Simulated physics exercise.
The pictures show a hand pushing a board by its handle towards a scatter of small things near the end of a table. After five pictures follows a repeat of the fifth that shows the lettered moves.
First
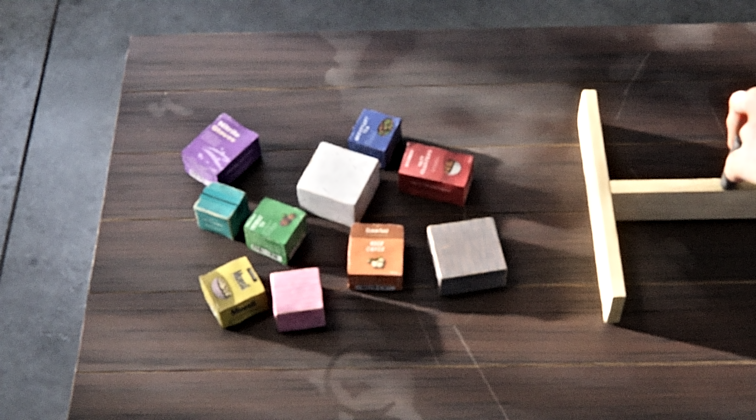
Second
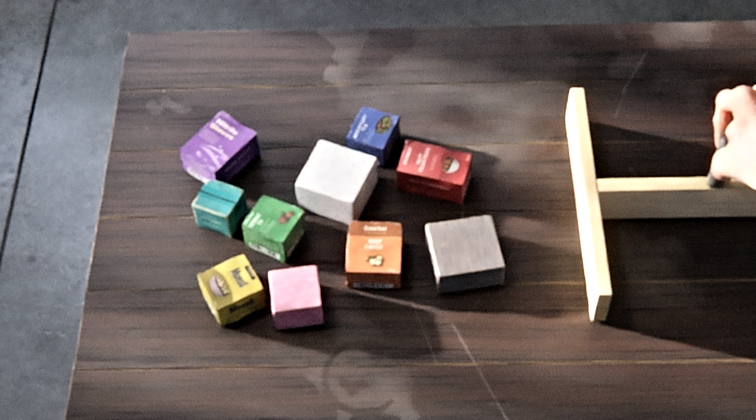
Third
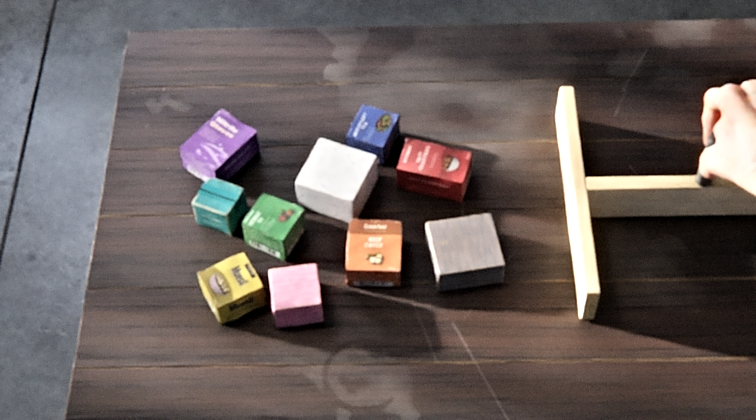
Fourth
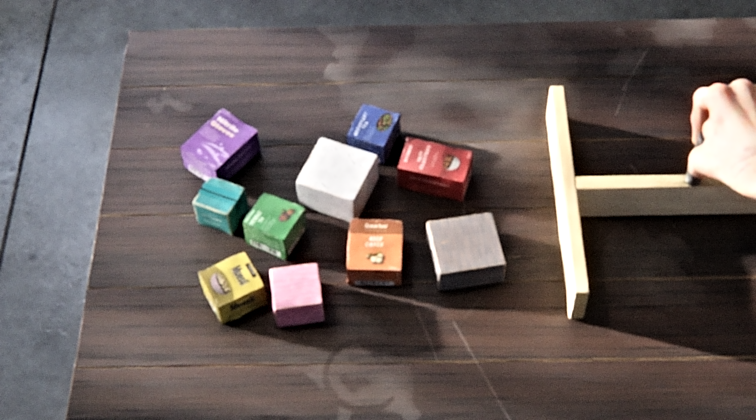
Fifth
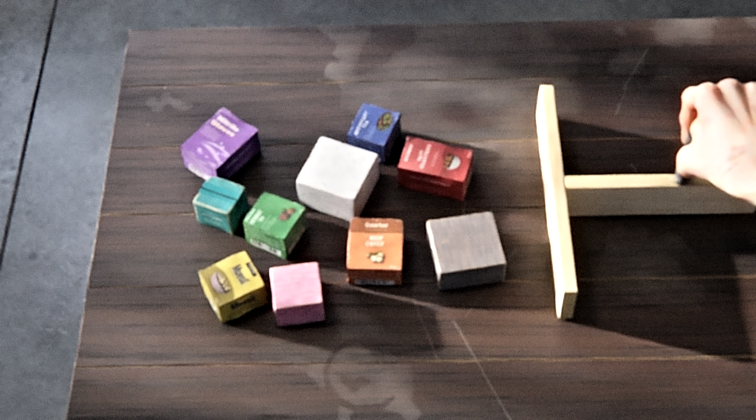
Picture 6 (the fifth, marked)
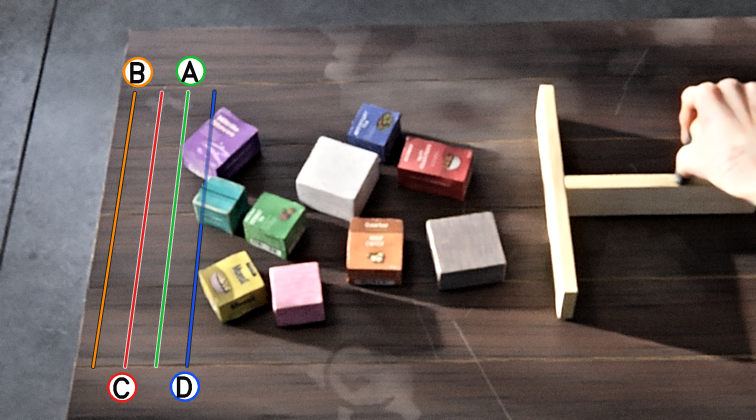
Wooden board on a handle, pushed by a hand, sliding slowly left across a dark table toward scattered colourful boxes and blocks.
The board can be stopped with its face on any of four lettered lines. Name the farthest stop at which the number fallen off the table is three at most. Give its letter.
No farther than D.
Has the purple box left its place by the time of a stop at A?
Yes.
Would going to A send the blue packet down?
No.
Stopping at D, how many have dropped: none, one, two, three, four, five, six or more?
In all, two.
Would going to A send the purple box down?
By then, yes.
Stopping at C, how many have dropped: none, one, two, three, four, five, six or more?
By then, six or more.
On the marked copy, A at (173, 218); B at (116, 219); C at (145, 218); D at (202, 217).
Following D. Soon after the start, board (430, 184); yellow packet (226, 290); pink block (286, 298).
Later, board (303, 187); turquoise box (140, 195); green packet (152, 238).
In the end, board (202, 188); turquoise box over the edge; green packet over the edge; two fallen.
As for the rest, A drops five; B drops ten; C drops six.
